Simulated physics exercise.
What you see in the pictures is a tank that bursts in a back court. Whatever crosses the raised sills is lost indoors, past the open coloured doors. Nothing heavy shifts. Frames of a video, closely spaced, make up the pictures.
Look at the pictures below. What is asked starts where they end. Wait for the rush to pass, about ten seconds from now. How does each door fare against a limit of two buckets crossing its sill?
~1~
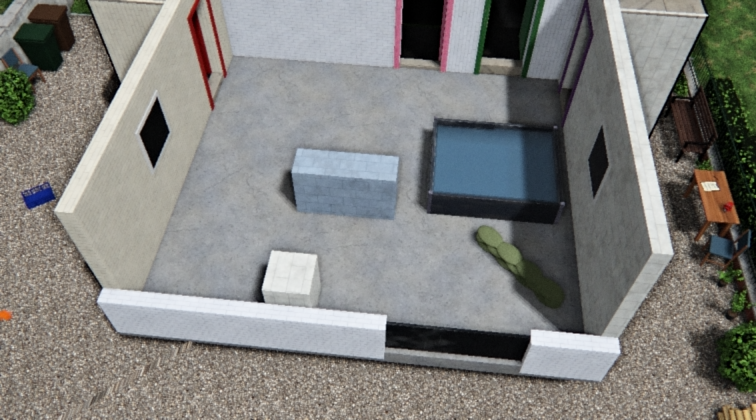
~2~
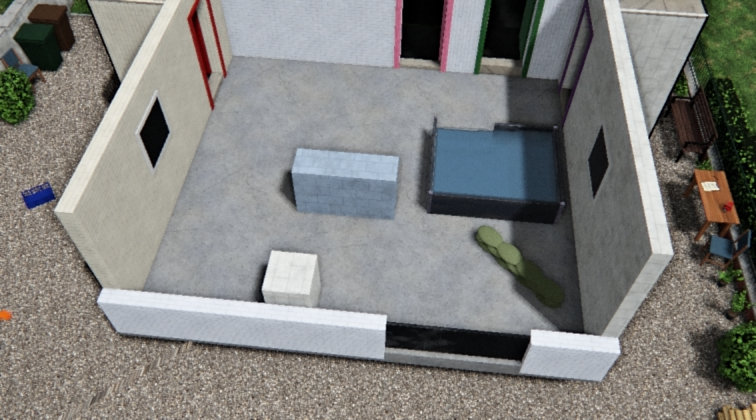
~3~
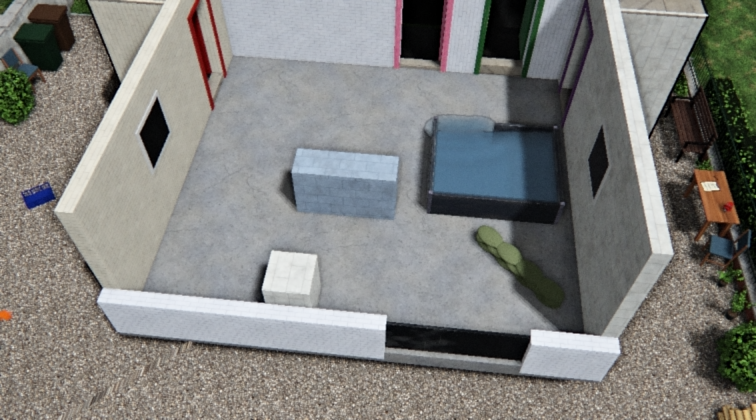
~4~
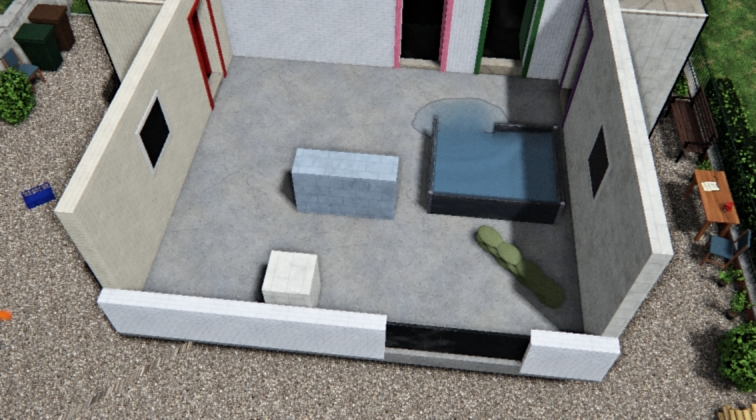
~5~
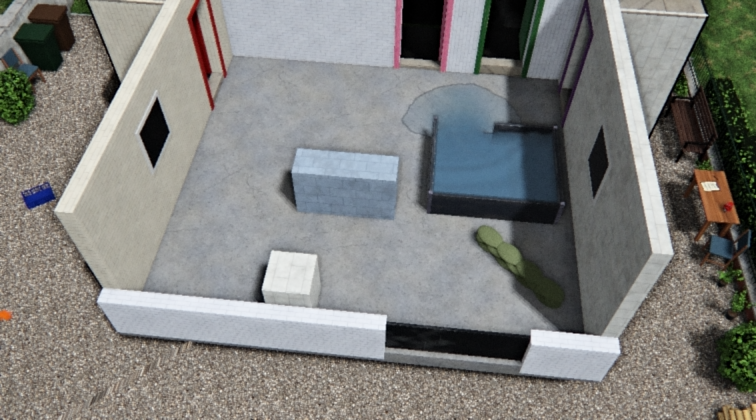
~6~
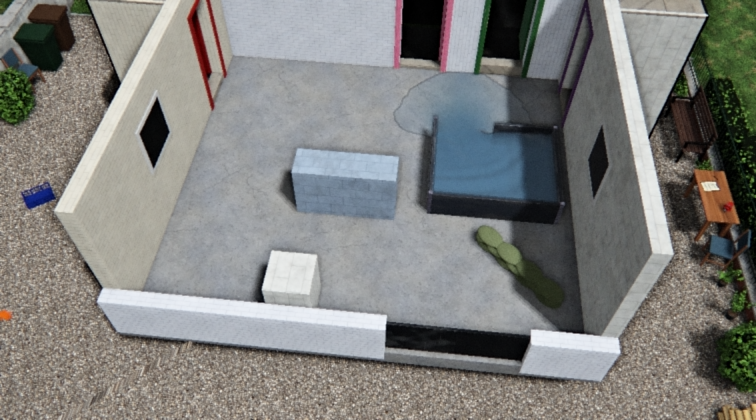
The purple door stays within the limit. The green door stays within the limit. The red door stays within the limit. The pink door goes past the limit.
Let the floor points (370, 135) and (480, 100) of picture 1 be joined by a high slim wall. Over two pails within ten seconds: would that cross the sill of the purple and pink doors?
Result - purple door overflows the mark, pink door stays within the limit.
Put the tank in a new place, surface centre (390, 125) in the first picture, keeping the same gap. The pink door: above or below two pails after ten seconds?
As I see it, the pink door overshoots.
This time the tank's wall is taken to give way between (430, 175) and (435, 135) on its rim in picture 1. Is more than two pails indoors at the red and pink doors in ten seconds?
First red is not flooded, then pink is not flooded.
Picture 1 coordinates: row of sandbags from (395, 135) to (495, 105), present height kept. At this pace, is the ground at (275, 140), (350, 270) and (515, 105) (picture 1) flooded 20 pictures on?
Going point by point, they'd be unwetted, unwetted and wetted.
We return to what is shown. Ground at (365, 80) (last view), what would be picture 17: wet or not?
Call it swamped.
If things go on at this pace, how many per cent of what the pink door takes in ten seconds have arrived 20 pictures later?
Share by then: 65 in a hundred.
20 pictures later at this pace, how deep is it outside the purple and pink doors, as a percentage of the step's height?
Around 80 in a hundred for the first and 190 in a hundred for the second.
A moment on, water covers 15 % of the floor; the purple door not reached, the green door wet at the sill, nothing in, the red door not reached, the pink door under two buckets in.
Next, water covers 20 % of the floor; the purple door wet at the sill, nothing in, the green door wet at the sill, nothing in, the red door not reached, the pink door over two buckets in.
Then, water covers 30 % of the floor; the purple door wet at the sill, nothing in, the green door wet at the sill, nothing in, the red door wet at the sill, nothing in, the pink door far over two buckets in.
Later, water covers 45 % of the floor; the purple door wet at the sill, nothing in, the green door wet at the sill, nothing in, the red door wet at the sill, nothing in, the pink door far over two buckets in.
In the end, water covers 70 % of the floor; the purple door wet at the sill, nothing in, the green door wet at the sill, nothing in, the red door wet at the sill, nothing in, the pink door far over two buckets in.
